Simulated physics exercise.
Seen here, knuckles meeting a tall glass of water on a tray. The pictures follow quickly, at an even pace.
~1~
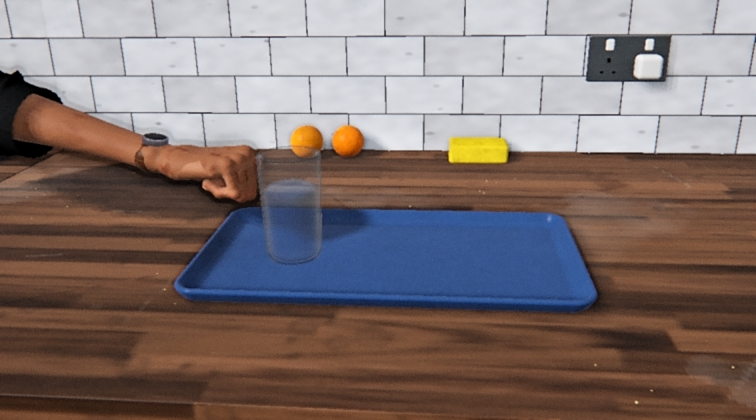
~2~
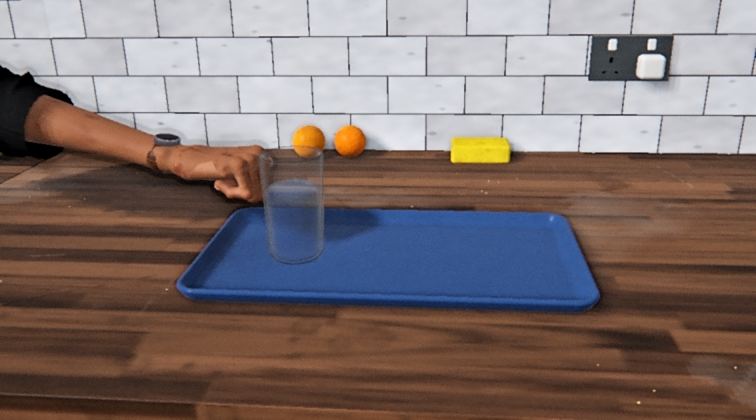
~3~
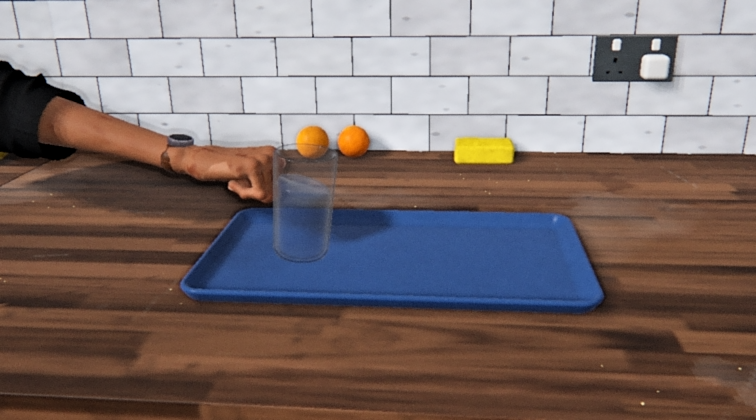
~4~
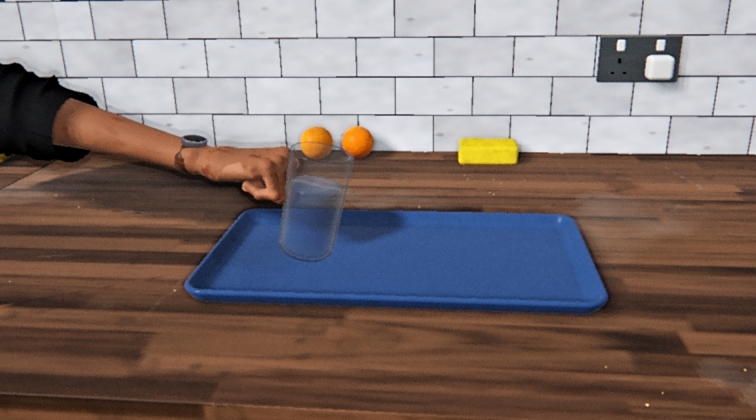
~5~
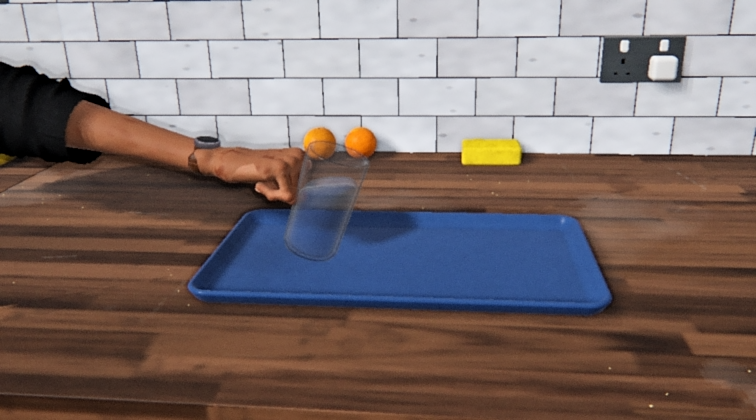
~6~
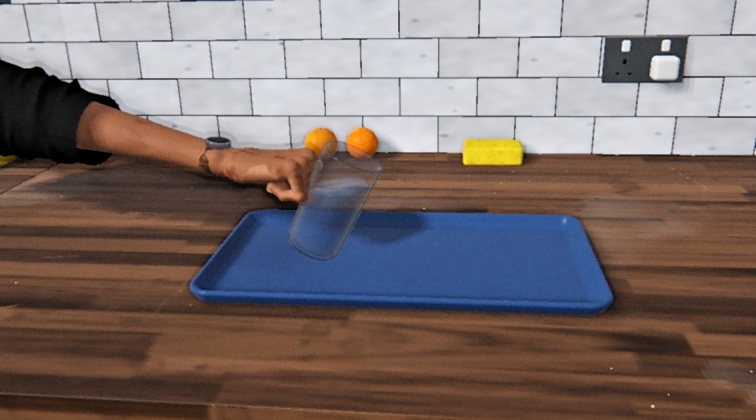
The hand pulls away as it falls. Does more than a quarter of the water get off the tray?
As it turns out, over a quarter gets off the tray.
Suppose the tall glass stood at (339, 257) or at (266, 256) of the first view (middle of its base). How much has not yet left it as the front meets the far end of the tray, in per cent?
First some 75, then 55 per cent.
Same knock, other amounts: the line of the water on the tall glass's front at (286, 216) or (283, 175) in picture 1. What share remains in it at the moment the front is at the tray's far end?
In turn 55 and 65 in a hundred.
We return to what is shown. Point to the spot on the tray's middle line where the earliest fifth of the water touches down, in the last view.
Close to (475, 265).
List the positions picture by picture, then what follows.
In the first frame, it leans 0°; its right rim is at (318, 156); the water meets the walls at (266, 186) and (318, 187); the tray's far rim is at (577, 253); the tray is clear ahead.
In the second frame, it leans 0°; its right rim is at (320, 156); the water meets the walls at (268, 186) and (320, 187).
In the third frame, it leans 6°; its right rim is at (335, 158); the water meets the walls at (279, 174) and (331, 189).
In the fourth frame, it leans 12°; its right rim is at (351, 161); the water meets the walls at (292, 179) and (342, 186).
In the fifth frame, it leans 19°; its right rim is at (367, 165); the water meets the walls at (301, 189) and (358, 182).
In the sixth frame, it leans 26°; its right rim is at (380, 171); the water meets the walls at (307, 194) and (371, 183).
A moment on, the tall glass is falling and 100 per cent is in the glass, 0 on the tray and 0 above or beyond its rim.
Next, the tall glass lies on its side and 92 per cent is in the glass, 2 on the tray and 6 above or beyond its rim.
Then the tall glass lies on its side and 51 per cent is in the glass, 42 on the tray and 7 above or beyond its rim.
Later the tall glass lies on its side and 25 per cent is in the glass, 38 on the tray and 37 above or beyond its rim.
In the end 59 per cent is held by tray and glass, 41 is off the tray.
